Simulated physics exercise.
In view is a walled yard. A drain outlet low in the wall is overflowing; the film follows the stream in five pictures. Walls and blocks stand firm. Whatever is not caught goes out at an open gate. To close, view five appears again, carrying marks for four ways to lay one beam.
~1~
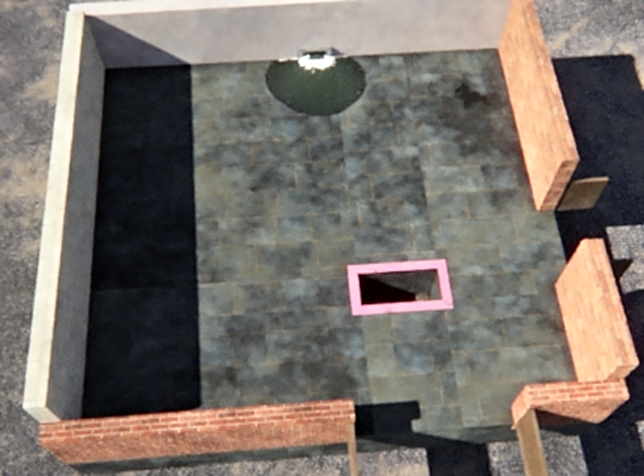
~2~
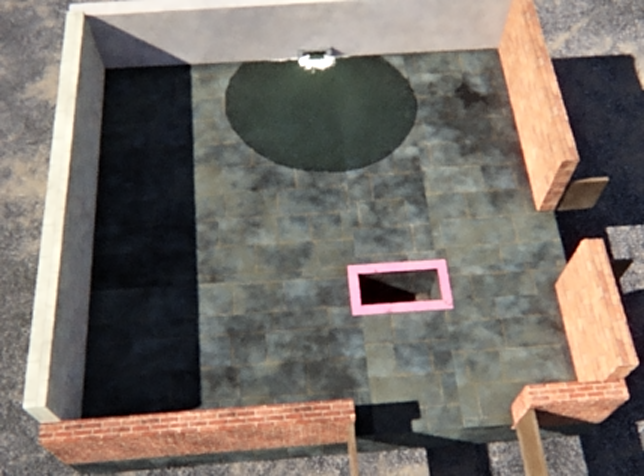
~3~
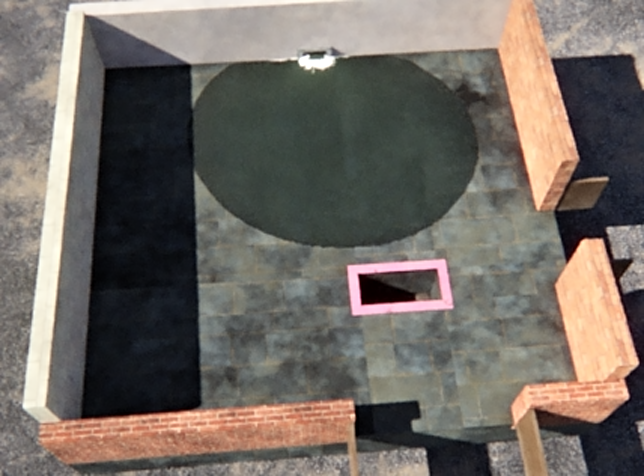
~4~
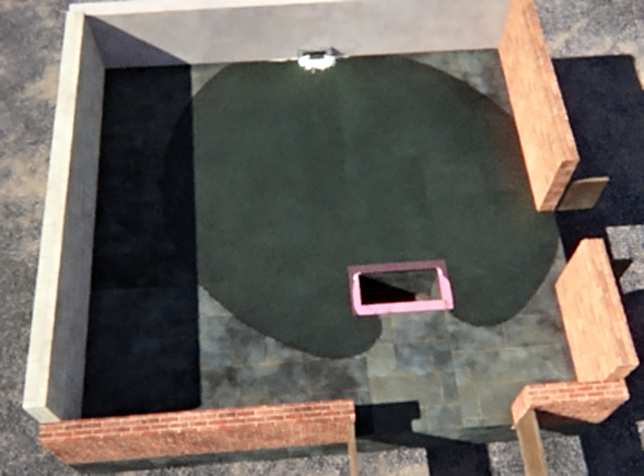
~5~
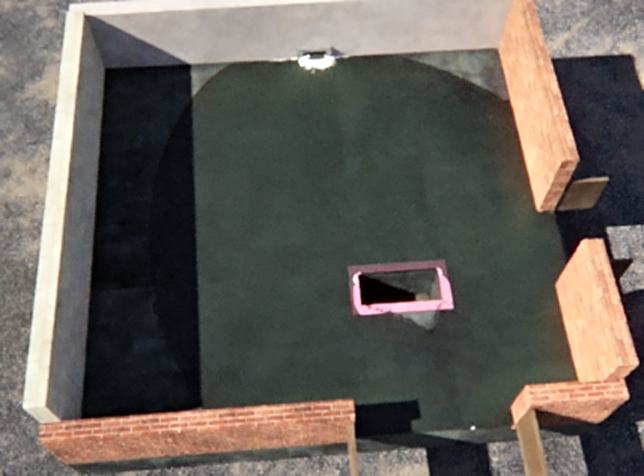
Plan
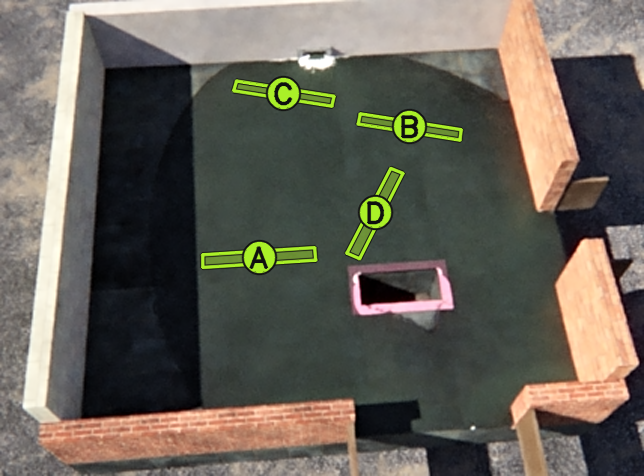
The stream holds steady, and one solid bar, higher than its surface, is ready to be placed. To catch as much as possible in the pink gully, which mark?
The best place is A.
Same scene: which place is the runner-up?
That is place B.
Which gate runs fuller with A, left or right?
More leaves on the left.
In lime, A from (202, 261) to (315, 253); B from (359, 118) to (460, 134); C from (235, 85) to (332, 101); D from (353, 255) to (396, 170).
With A, about 41 % of the stream goes into the pink gully, about 59 % out by the gates.
With B, about 26 % of the stream goes into the pink gully, about 74 % out by the gates.
With C, about 10 % of the stream goes into the pink gully, about 90 % out by the gates.
With D, about 8 % of the stream goes into the pink gully, about 92 % out by the gates.
